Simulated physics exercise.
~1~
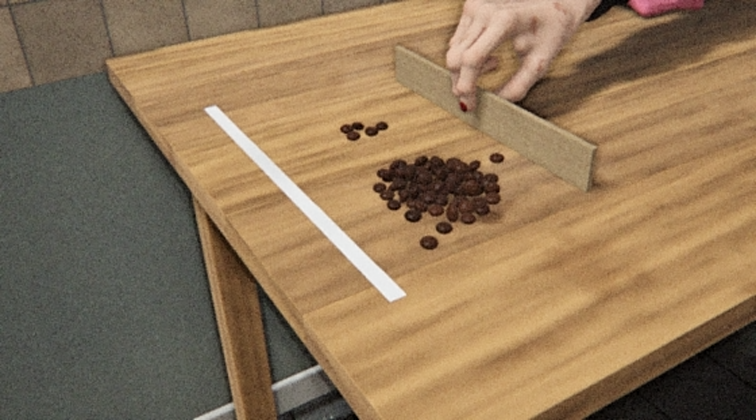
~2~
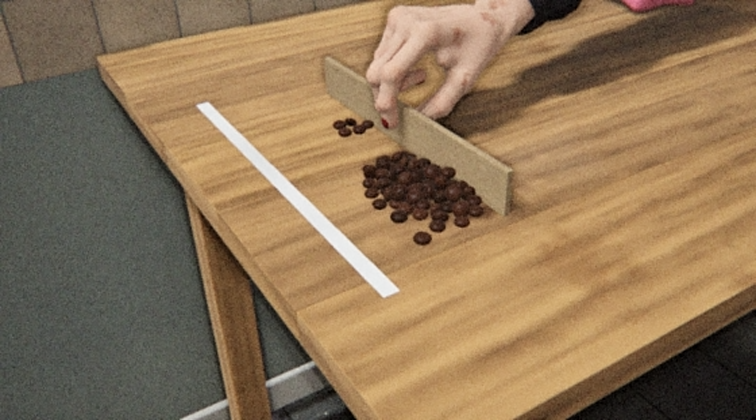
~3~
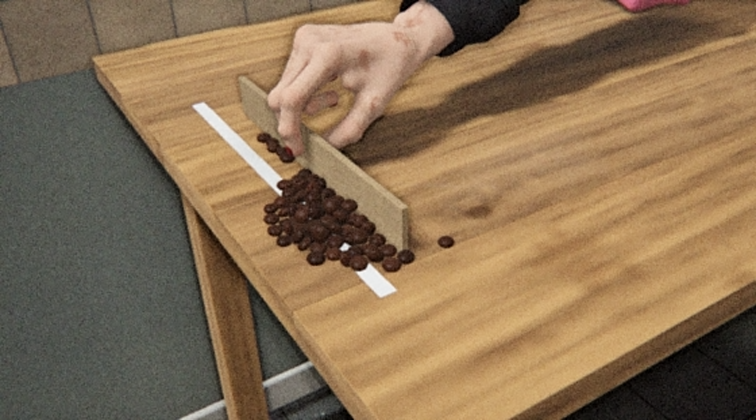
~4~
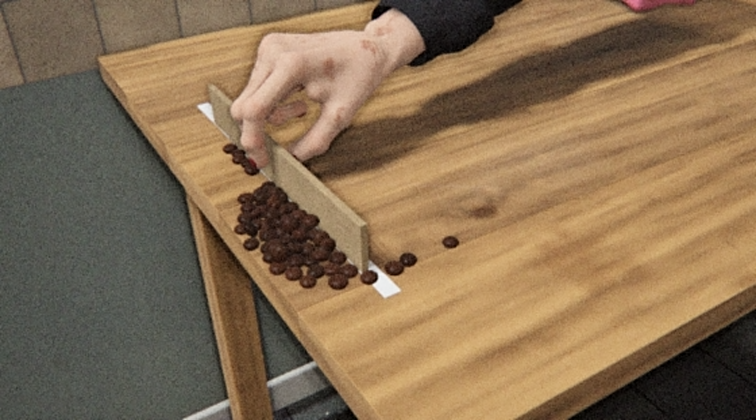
A hand slides an upright strip of tan card leftward across a wooden table, toward a white line of tape near the edge. Ahead of it lie a large, nearer heap of dark brown, bean-like bits and a small cluster farther back. The card closes in on both batches, then sweeps them over the tape, while a few bits slip past its near end and trail behind. It stops at the tape, still held upright. The nearer heap ends with nearly a quarter of it over the table's edge, while the small farther cluster remains wholly on the wood.
